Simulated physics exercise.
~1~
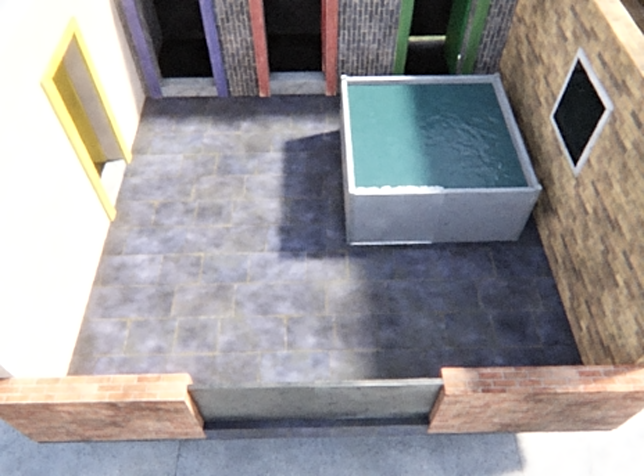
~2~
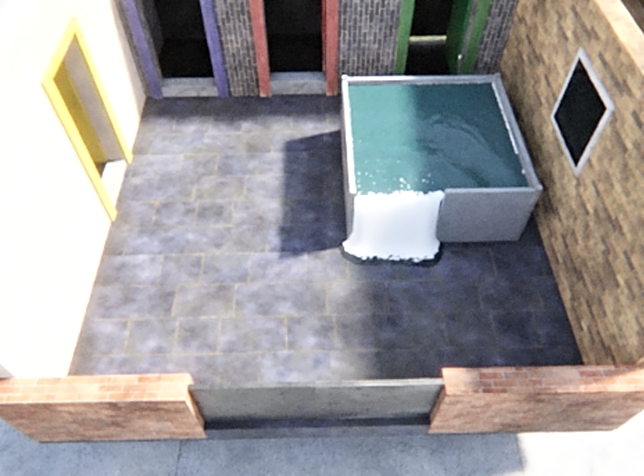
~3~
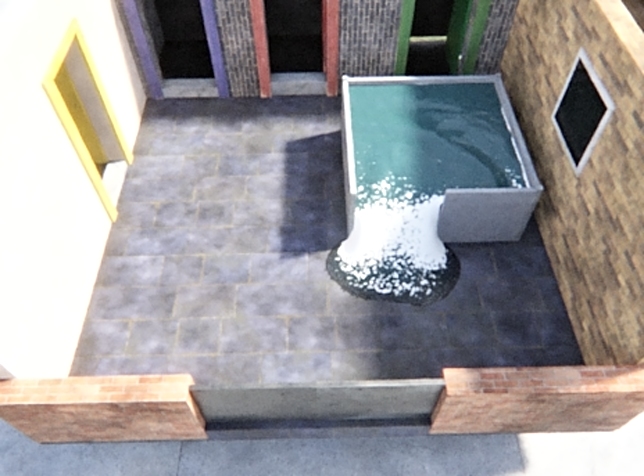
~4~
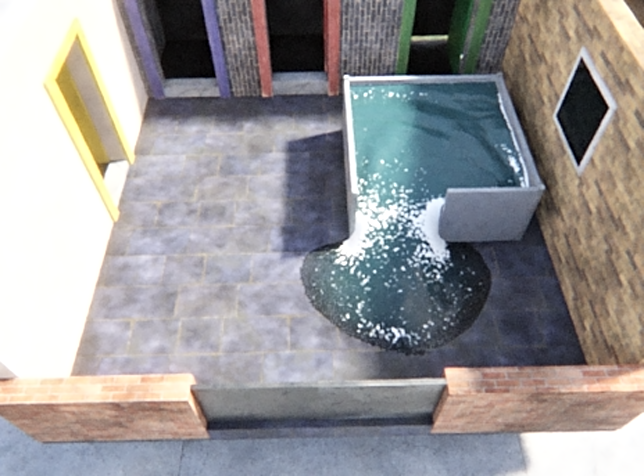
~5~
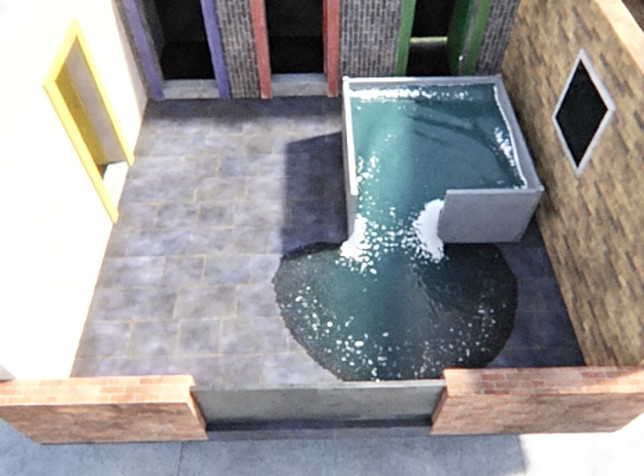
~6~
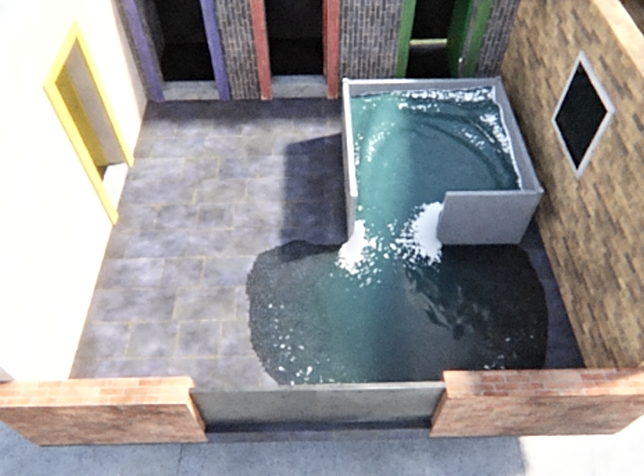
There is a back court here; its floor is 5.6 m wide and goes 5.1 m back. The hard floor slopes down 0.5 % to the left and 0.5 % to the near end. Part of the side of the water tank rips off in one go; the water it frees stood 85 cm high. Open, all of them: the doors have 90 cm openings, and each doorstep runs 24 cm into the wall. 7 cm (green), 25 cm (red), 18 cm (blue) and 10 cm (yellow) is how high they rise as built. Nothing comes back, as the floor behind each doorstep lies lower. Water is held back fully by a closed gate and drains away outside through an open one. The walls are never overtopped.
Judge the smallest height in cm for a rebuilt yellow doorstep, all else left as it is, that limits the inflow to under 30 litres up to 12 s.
Roughly 6.5 cm at the least.
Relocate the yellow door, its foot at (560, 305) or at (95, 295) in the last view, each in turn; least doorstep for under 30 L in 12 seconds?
Minimums: About 14.0 cm and 20 cm.
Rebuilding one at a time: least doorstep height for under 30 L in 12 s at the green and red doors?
Roughly 15 cm for the green door and roughly 12.0 cm for the red door.
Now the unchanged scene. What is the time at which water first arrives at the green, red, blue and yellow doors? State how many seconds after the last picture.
Arrival: Green 3.0 s, red 3.4 s, blue 2.6 s, yellow 1.8 s.
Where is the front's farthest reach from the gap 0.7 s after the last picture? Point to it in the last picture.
Close to pixel (94, 412).
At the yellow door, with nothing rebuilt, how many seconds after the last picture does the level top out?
Crest at t of about 11.5 s.
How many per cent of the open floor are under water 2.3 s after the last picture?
I'd say near 55 percent.
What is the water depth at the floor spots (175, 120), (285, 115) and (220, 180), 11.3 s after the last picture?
Approx. 15 / 15 / 14 cm.
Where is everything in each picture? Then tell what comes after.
In the first frame, the water tank at (431, 134) is whole and still, 85 cm deep; the yellow door at (95, 132) is dry.
In the second frame, water pours out at (395, 225) and has run 0.4 m, to (423, 263); about 9 cm deep outside, 86 cm at the back.
In the third frame, water pours out at (395, 227) and has run 0.8 m, to (404, 297); about 12 cm deep outside, 85 cm at the back.
In the fourth frame, water pours out at (396, 227) and has run 1.5 m, to (412, 348); about 9 cm deep outside, 85 cm at the back.
In the fifth frame, water pours out at (396, 229) and has run 2.1 m, to a hidden place; about 6 cm deep outside, 78 cm at the back.
In the sixth frame, the front is at a hidden place, 2.2 m from the gap at (395, 230); 5.7 m2 of floor is wet, 72 cm left at the back; the yellow door at (97, 136), 3.8 m from the gap, is still 2.5 m from the nearest water.
Then, 0.7 s after the last picture water covers 30 % of the floor, deepest (50 cm) near (388, 389); it has not reached the yellow door.
Then, 2.3 s after the last picture water covers 55 % of the floor, deepest (38 cm) near (76, 412); 5 cm at the yellow door, 0 litres in over its 10 cm doorstep.
Then, 11.3 s after the last picture water covers 100 % of the floor, deepest (18 cm) near (320, 407); 12 cm at the yellow door, 7 litres in over its 10 cm doorstep.
At the yellow door as built, the water peaked near 12 cm, 11.3 s after the last picture.
Run again over the same 12 s with other heights there, 39 litres in over 6 cm, 14 litres over 8.5 cm. The limit of 30 litres is kept from about 6.5 cm up.
